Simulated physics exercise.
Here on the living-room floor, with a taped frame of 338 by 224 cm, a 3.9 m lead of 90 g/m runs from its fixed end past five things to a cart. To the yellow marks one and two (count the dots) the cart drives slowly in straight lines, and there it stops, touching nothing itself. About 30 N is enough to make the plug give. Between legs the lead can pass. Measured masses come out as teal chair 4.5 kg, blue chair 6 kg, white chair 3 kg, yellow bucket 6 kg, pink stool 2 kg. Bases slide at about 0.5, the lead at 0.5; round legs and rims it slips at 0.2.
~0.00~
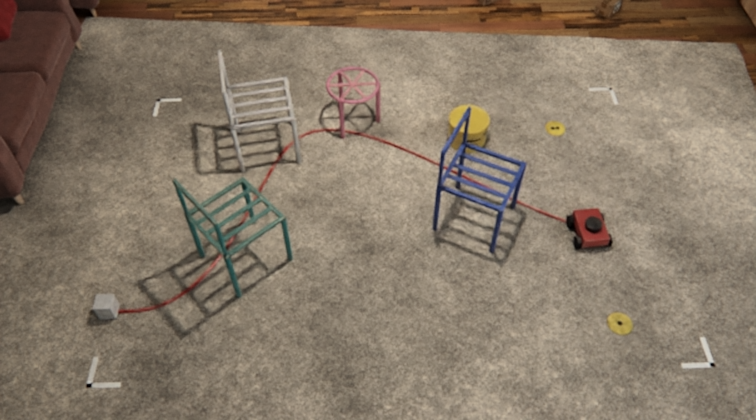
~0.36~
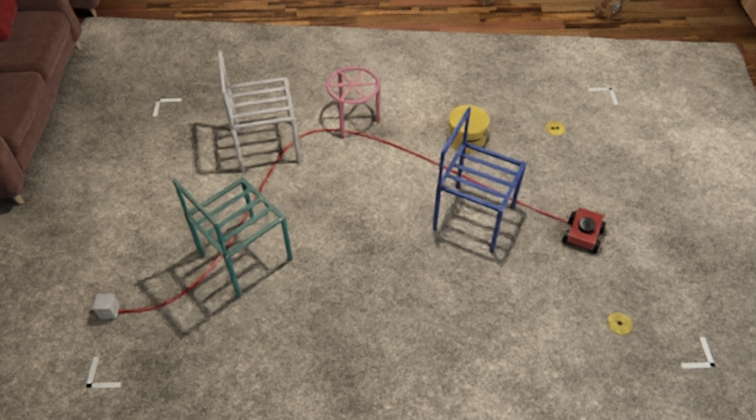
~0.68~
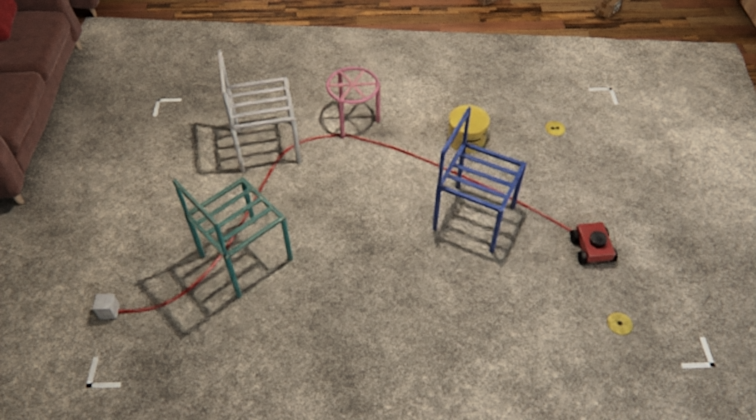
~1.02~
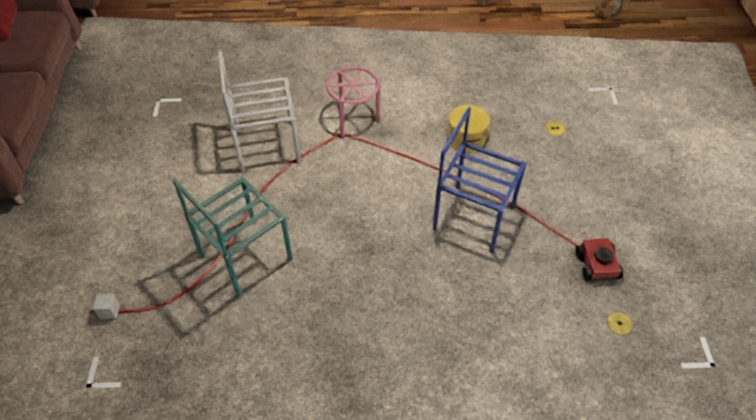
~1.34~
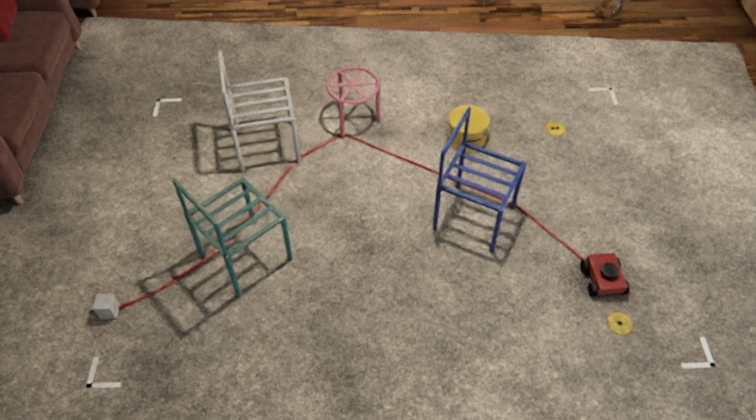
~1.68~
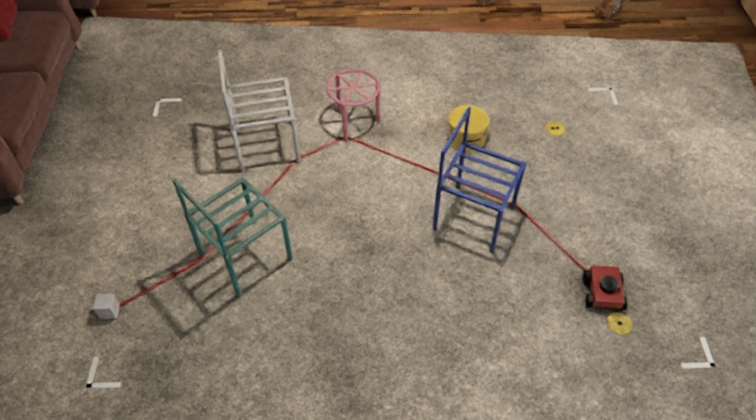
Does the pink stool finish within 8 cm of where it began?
No, it ends farther off.
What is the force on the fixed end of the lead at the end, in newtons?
It ends up near 0 N.
After 3.0 s, cart at (607, 284), lead slack at the fixed end; pink stool 19 cm off its start.
After 4.3 s, cart at (587, 222), lead slack at the fixed end; pink stool 20 cm off its start.
After 5.6 s, cart at (569, 167), lead slack at the fixed end; pink stool 20 cm off its start at (355, 103).
After 7.0 s, cart at (556, 128), lead slack at the fixed end; pink stool 20 cm off its start.
After 7.4 s, cart at (556, 128), lead slack at the fixed end; pink stool 20 cm off its start at (354, 103).
